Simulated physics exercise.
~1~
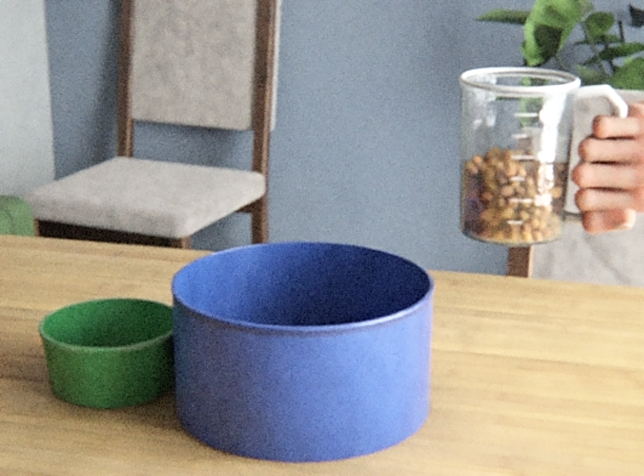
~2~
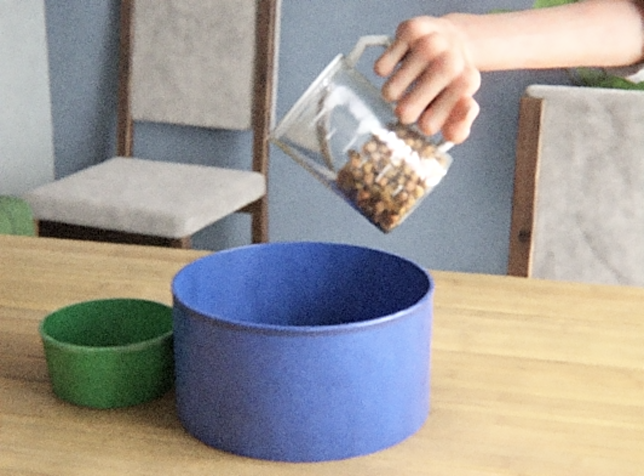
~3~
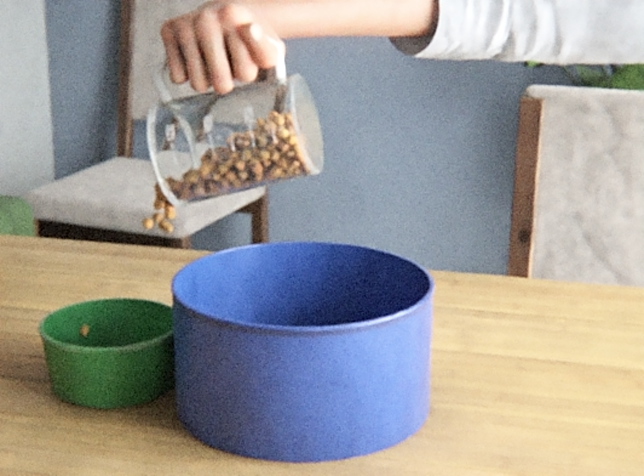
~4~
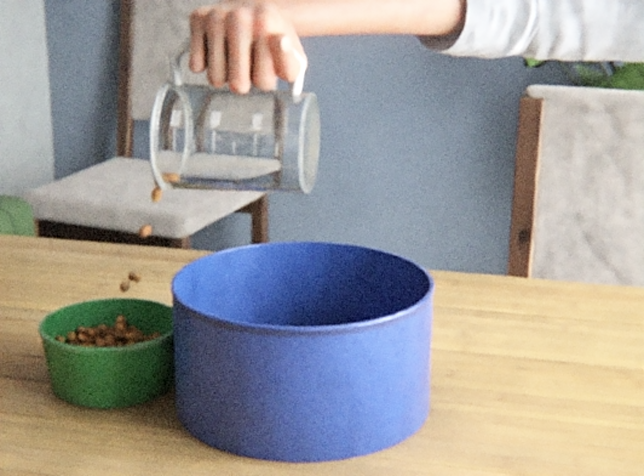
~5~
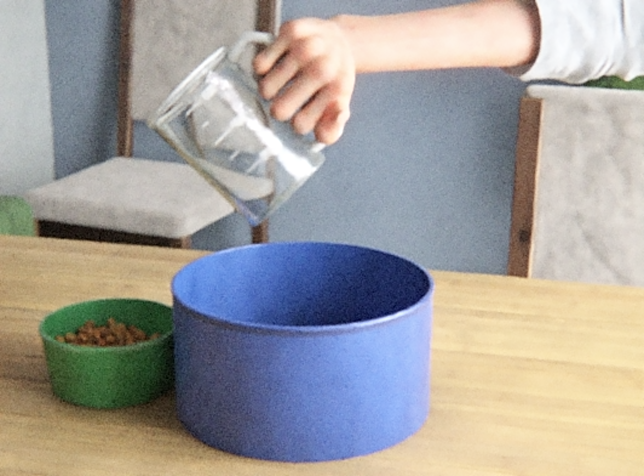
Roasted chickpeas pouring from a clear jug tilted by a hand moving left past a blue pot, all landing in a green dish.
